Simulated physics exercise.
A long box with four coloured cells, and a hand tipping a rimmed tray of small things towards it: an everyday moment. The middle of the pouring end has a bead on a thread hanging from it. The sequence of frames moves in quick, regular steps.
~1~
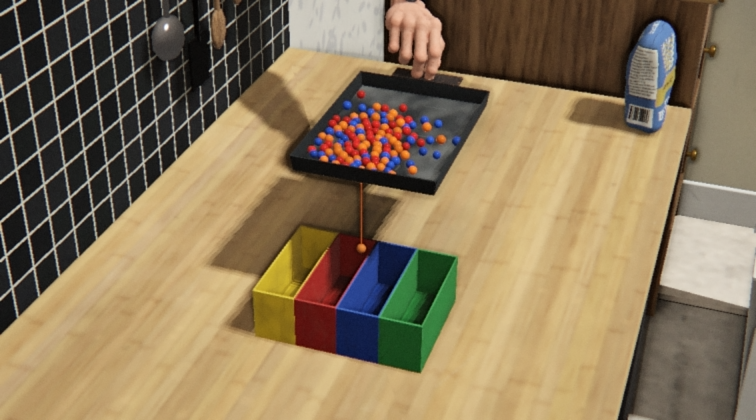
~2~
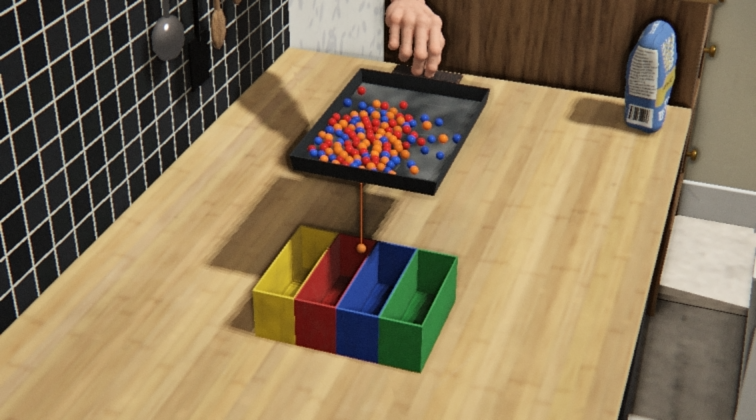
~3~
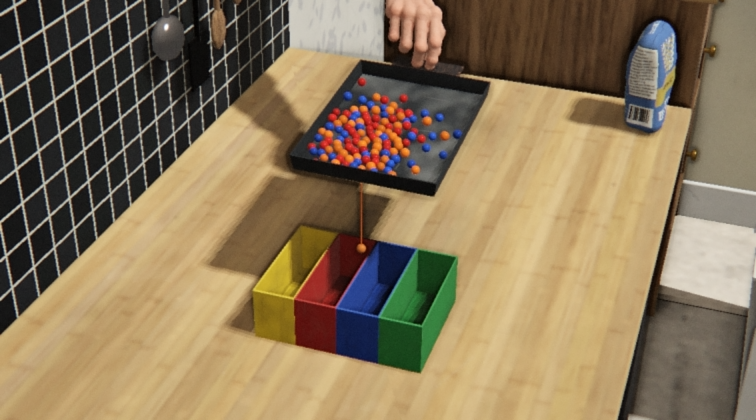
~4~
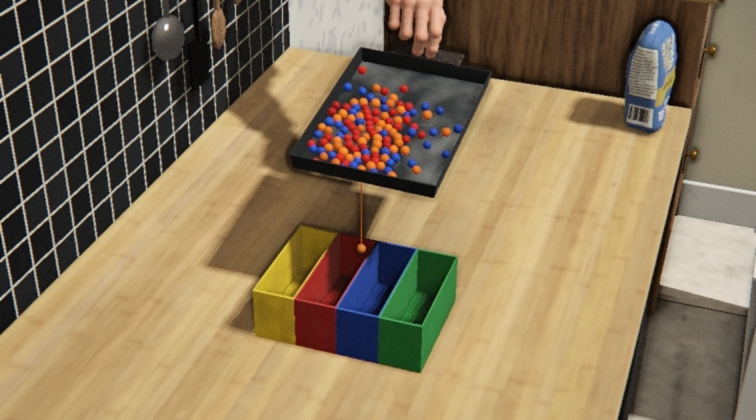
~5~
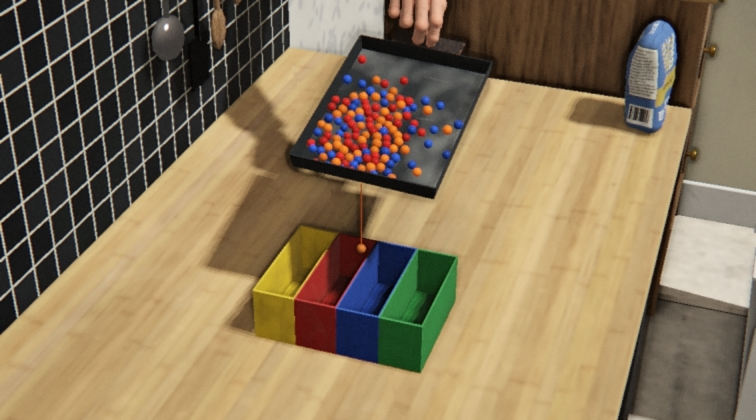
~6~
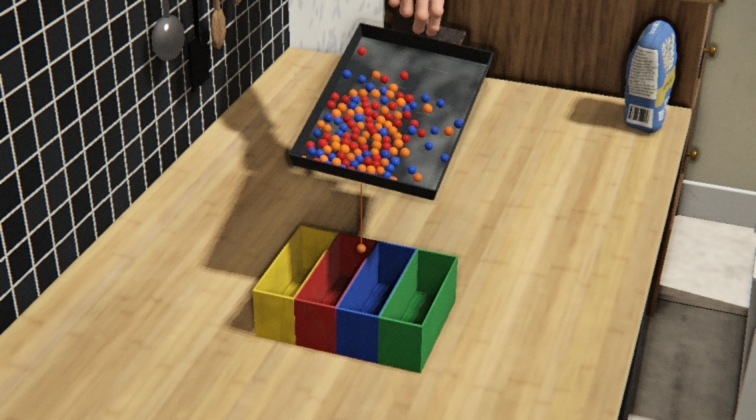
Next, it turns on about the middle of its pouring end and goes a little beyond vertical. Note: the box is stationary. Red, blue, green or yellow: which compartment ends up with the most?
The green one.
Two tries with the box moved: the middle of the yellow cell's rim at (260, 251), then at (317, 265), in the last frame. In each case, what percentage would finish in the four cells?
Close to 40 per cent, followed by close to 100 per cent.
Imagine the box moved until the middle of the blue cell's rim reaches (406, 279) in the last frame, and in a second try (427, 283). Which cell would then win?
Try 1 - the cell in blue; try 2 - the blue cell.
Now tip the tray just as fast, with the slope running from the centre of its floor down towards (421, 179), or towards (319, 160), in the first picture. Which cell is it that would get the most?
First try: Green; second try: The yellow cell.
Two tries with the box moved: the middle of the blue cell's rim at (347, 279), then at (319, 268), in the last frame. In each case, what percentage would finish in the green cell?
First position: Some 40 %; second position: Some 20 %.
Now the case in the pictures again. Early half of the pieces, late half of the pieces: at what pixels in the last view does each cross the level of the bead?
First half (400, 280); second half (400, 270).
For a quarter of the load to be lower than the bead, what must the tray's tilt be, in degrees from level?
Roughly 90 degrees of turn.
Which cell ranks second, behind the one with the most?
Blue.
Just after the last frame, tray tipped steeply; almost all on the tray; just a few falling or outside the box.
A moment on, tray tipped past a quarter turn; about a tenth on the tray; roughly a third in the green cell; roughly a quarter in the blue cell; about a tenth in the red cell; just a few in the yellow cell; roughly a quarter falling or outside the box.
Further on, tray tipped past a quarter turn; roughly half in the green cell; roughly a quarter in the blue cell; about a tenth in the red cell; just a few in the yellow cell; about a tenth falling or outside the box.
When it is over, tray tipped past a quarter turn; roughly half in the green cell; roughly a quarter in the blue cell; about a tenth in the red cell; just a few in the yellow cell; about a tenth outside the box.
